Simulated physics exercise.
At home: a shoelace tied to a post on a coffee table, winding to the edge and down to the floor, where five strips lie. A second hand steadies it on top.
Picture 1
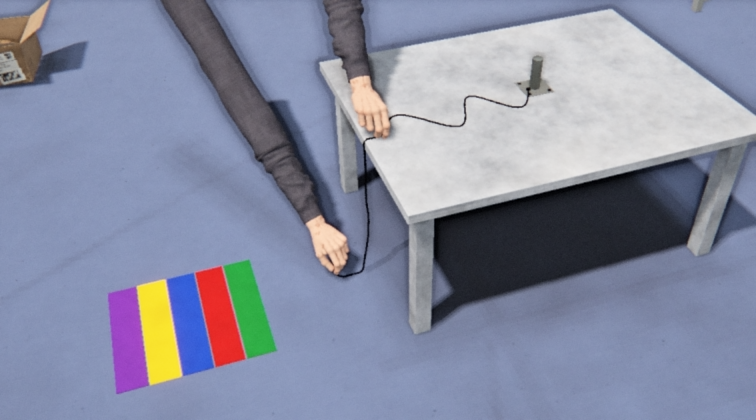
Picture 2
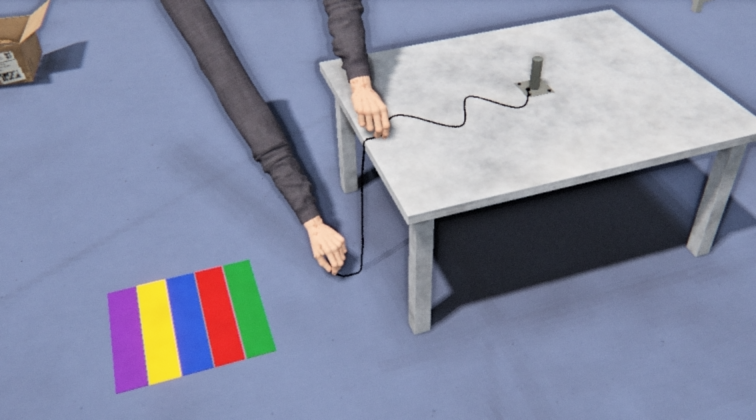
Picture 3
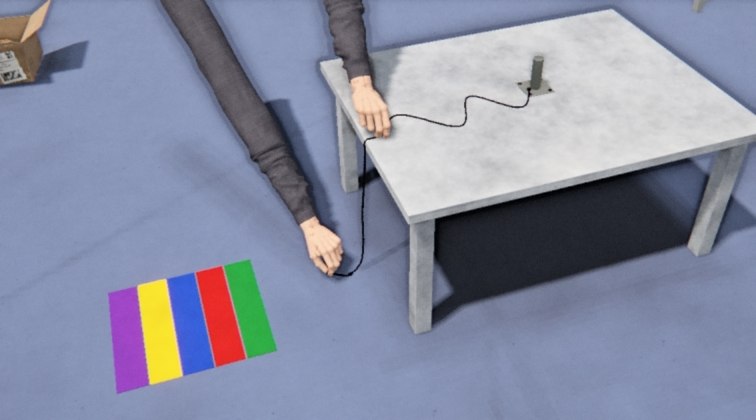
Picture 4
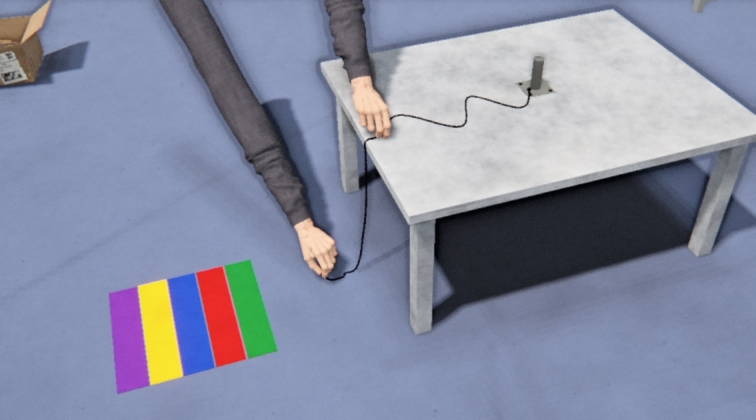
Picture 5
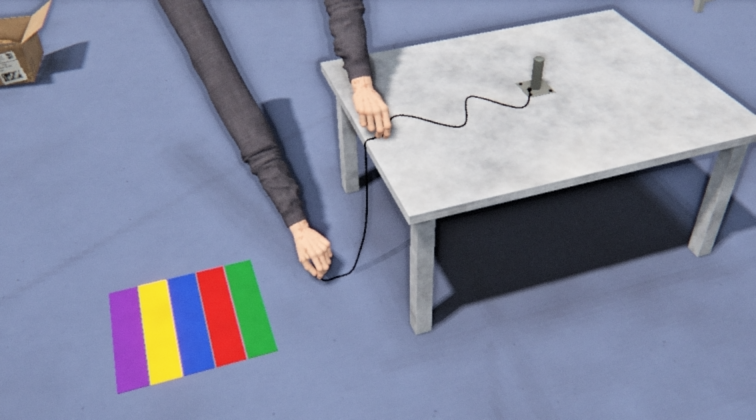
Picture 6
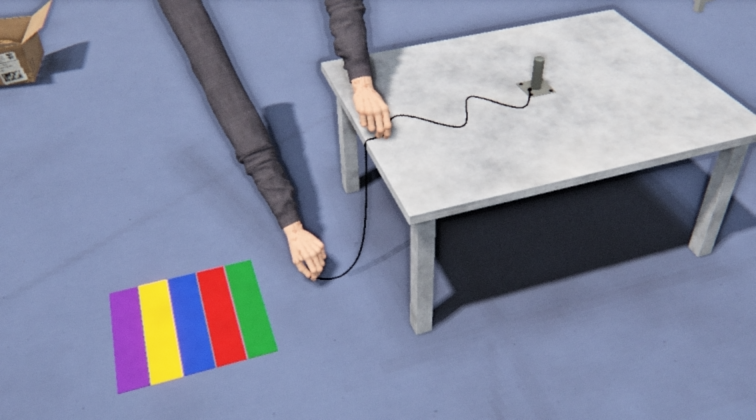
The footage shows a dark cord running from a post on a table over the edge to the floor, where one hand slowly draws its end slightly left while another hand rests at the table edge, near five colored strips.
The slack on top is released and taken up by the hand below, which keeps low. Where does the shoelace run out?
It halts on the purple strip.
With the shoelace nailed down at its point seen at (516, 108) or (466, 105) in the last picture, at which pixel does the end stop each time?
The places are (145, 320) and (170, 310).
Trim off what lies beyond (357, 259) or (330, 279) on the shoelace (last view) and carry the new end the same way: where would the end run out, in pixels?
Near (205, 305) and (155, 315).
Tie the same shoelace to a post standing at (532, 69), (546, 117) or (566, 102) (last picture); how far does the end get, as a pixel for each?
Near (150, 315), (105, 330) and (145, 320).
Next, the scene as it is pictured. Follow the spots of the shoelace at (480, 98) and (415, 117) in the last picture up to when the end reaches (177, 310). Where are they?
About (455, 106), and the other about (359, 148).
Soon after, end near (177, 310); over blue.
After that, end near (145, 318); over yellow.
At the stop, end near (125, 323); over purple. Over purple.
